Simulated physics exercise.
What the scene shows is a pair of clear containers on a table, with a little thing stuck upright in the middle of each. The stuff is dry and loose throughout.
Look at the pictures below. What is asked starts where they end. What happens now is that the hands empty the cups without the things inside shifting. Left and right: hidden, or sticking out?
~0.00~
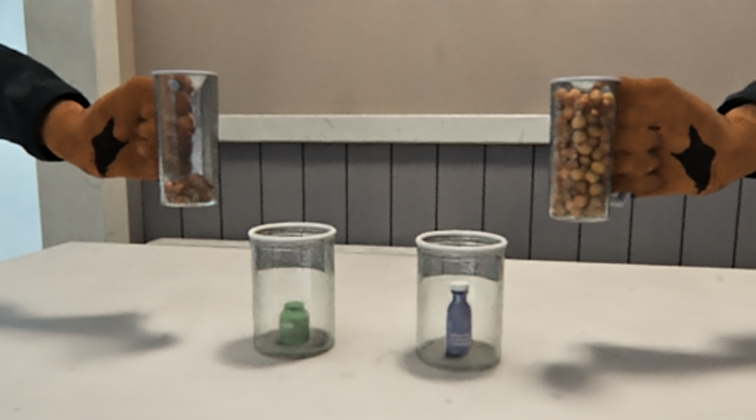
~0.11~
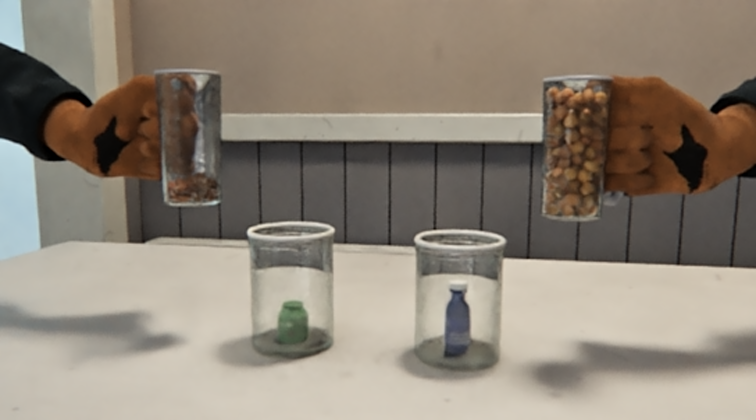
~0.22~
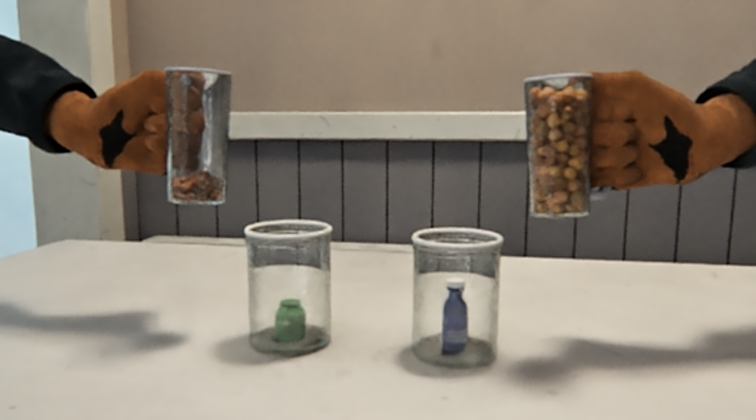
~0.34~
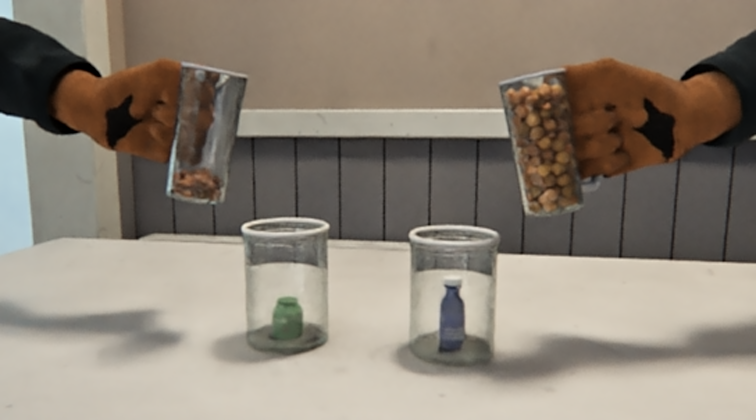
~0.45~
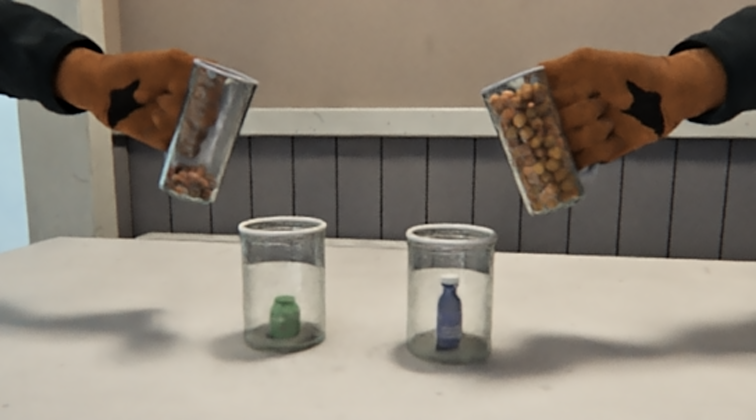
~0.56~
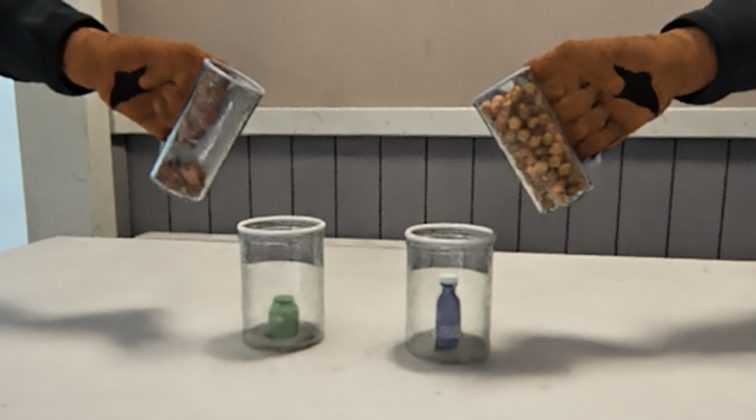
Outcome: Left: Tip stays above; right: Tip stays above.
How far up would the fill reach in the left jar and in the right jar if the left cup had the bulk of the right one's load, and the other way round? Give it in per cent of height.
55 % and 20 %.
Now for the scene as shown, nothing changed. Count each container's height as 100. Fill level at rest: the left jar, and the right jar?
I get 15 % for the left and 55 % for the right.
After 1.09 s, left jar empty, all of its cupful still in the cup; right jar empty, all of its cupful still in the cup.
After 1.55 s, left jar nearly empty, nearly all of its cupful still in the cup; right jar nearly empty, the bulk of its cupful still in the cup.
After 1.95 s, left jar nearly empty, none of its cupful still in the cup; right jar a third full, none of its cupful still in the cup.
In the end (2.4 s), left jar nearly empty (surface near (284, 315)), nothing beside it; right jar half full (surface near (449, 282)), nothing beside it; the left thing is still showing; the right thing is still showing.
